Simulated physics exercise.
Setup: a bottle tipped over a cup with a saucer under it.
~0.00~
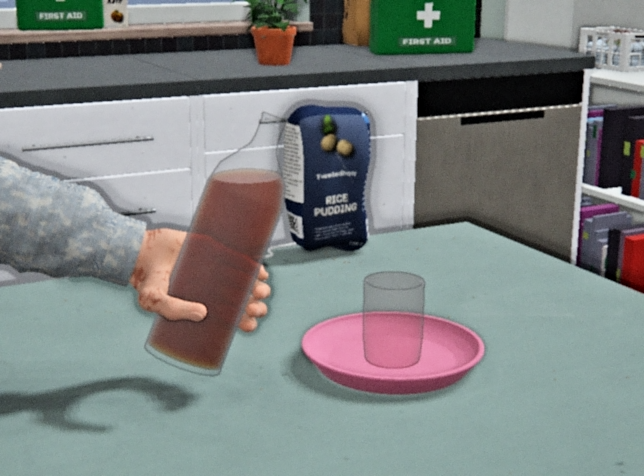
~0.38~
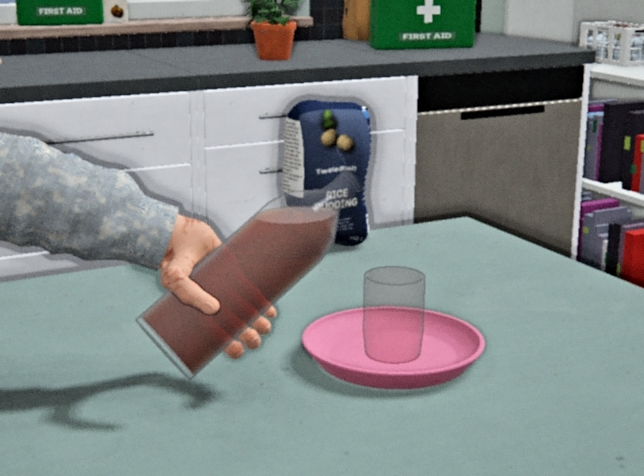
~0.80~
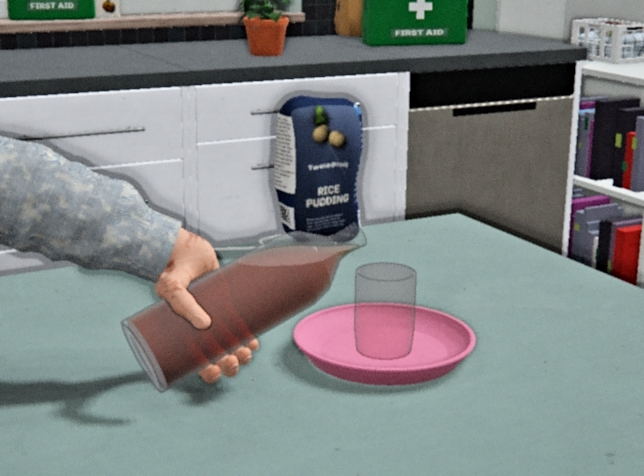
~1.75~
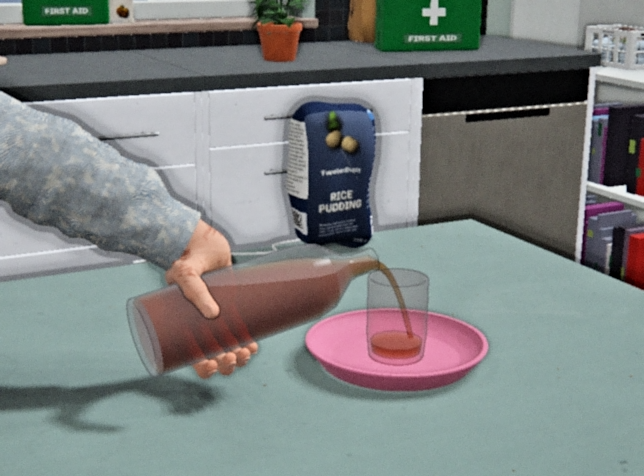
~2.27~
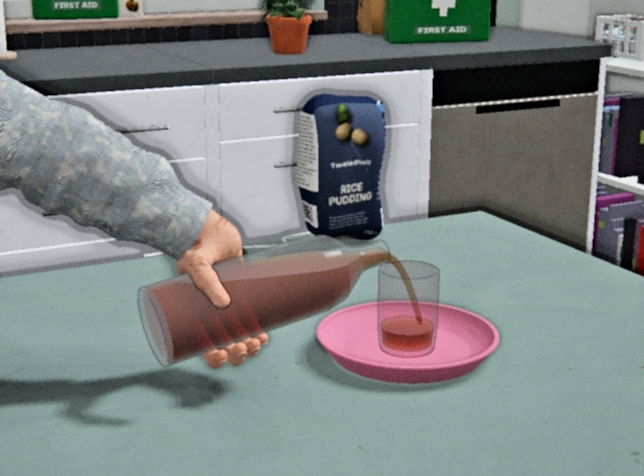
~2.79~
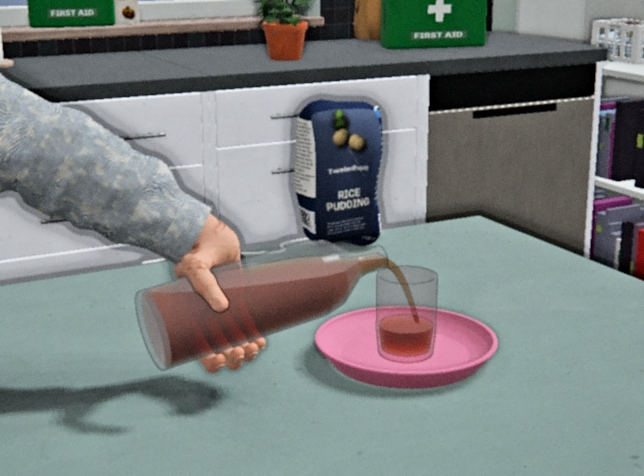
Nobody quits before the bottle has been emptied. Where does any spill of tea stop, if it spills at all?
The saucer overflows as well.
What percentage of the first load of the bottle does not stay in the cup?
That's around 75 percent.
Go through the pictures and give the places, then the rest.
A hand has the bottle; bottle (230, 236) tipped 25° with all of its load; cup (393, 316) empty; saucer (441, 380) dry, in the first frame.
The bottle is tipped; bottle (263, 260) tipped 55° with all of its load; cup (394, 311) empty, in the second frame.
The bottle is tipped; bottle (258, 291) tipped 70° with all of its load; cup (385, 308) empty, in the third frame.
The stream is running; bottle (266, 296) tipped 80° with nearly all of its load; cup nearly empty, surface at (396, 340), in the fourth frame.
The stream is running; bottle (277, 287) tipped 80° with nearly all of its load; cup (408, 306) about a quarter full, in the fifth frame.
The stream is running; bottle (275, 292) tipped 80° with nearly all of its load; cup about a third full, surface at (406, 324); saucer (454, 374) dry, in the sixth frame.
Around 11.9 s, the cup is full to the brim; the saucer is wet, with room to spare.
Around 19.1 s, the cup is full to the brim; the saucer is full and running over.
Around 24.1 s, the cup is full to the brim; the saucer is full and running over.
